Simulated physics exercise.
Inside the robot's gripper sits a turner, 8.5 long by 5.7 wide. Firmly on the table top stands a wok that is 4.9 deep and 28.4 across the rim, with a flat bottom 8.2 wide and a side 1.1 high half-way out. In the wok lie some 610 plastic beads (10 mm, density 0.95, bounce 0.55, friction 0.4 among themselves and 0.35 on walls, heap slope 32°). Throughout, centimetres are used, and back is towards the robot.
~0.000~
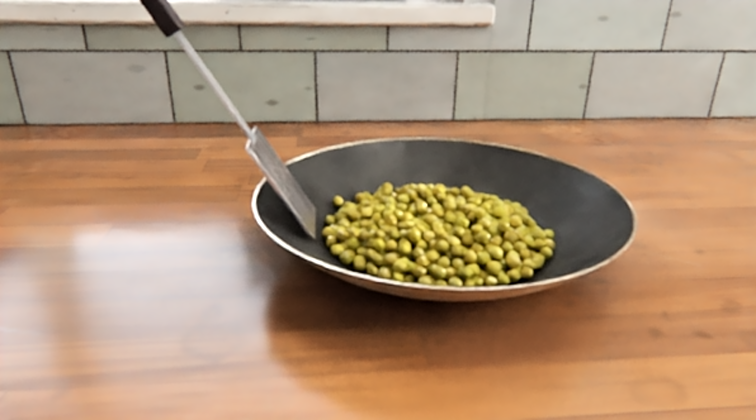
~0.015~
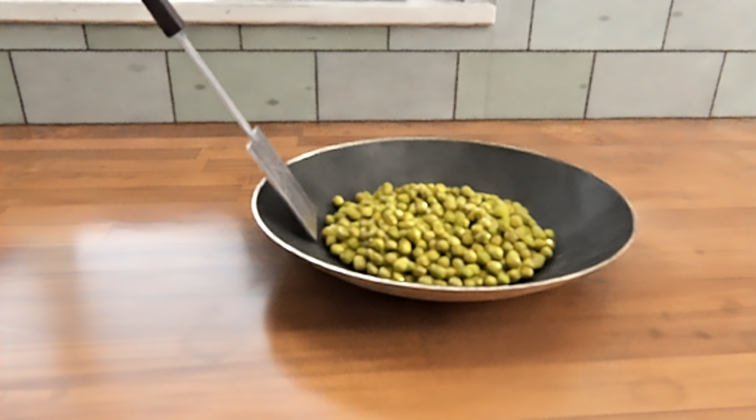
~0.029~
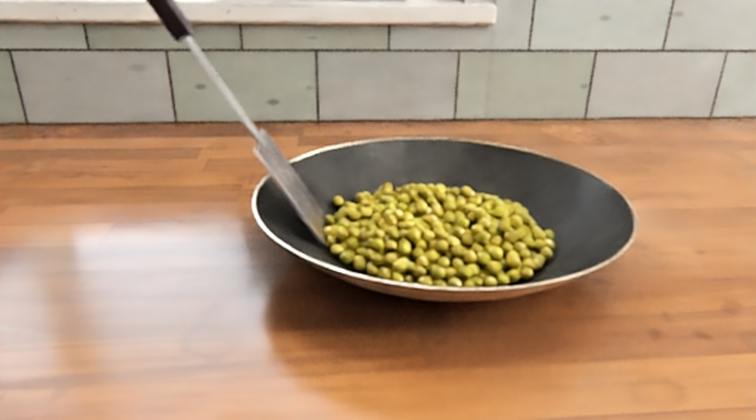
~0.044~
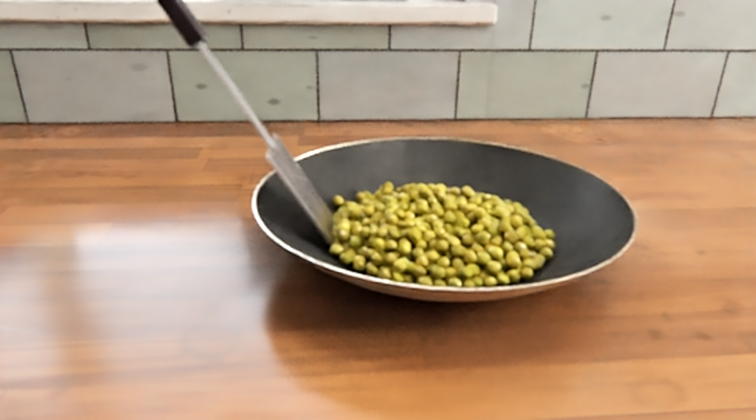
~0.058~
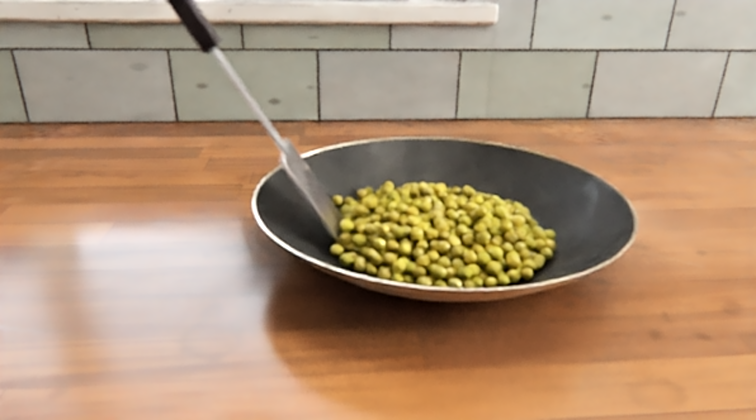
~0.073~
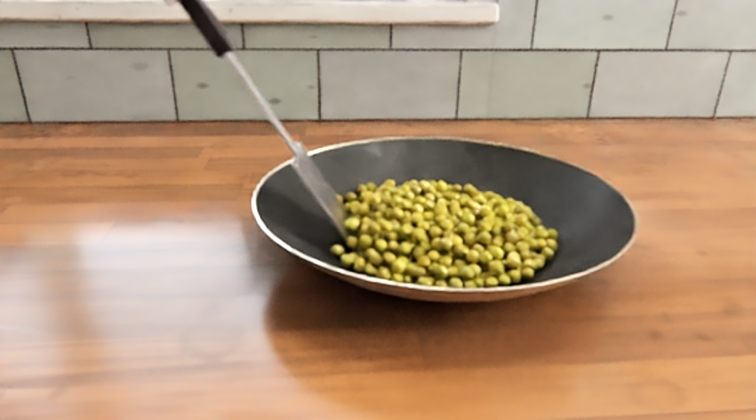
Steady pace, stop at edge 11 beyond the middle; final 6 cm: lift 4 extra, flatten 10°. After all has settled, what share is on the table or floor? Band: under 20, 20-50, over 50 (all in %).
Under 20 %.
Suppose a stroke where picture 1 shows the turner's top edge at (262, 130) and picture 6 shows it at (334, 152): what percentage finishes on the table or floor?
It comes to something like 20 %, give or take.
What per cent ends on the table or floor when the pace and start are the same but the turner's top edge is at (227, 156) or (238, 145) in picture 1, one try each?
Around 10 per cent, then around 10 per cent.
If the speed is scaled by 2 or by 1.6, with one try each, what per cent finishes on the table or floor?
Some 25 per cent, then some 20 per cent, on the table or floor.
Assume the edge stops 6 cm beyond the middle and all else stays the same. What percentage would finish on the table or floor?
Estimate: Approx. 0 %.
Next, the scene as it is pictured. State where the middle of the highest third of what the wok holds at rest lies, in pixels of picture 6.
Roughly (524, 214).
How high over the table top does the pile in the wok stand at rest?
Some 5.0 cm above the table.
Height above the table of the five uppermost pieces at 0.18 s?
Somewhere around 4 centimetres high.
After 0.18 s, sloping 59°, highest piece 4 above the table; 609 in the wok.
After 0.29 s, sloping 56°, highest piece 6 above the table; 609 in the wok.
After 0.54 s, sloping 49°, highest piece 6 above the table; 532 in the wok, 77 on the table or floor.
After 1.59 s, sloping 49°, highest piece 5 above the table; 531 in the wok, 78 on the table or floor.
In the end, 531 in the wok, 78 on the table or floor. That is 13 % on the table or floor.
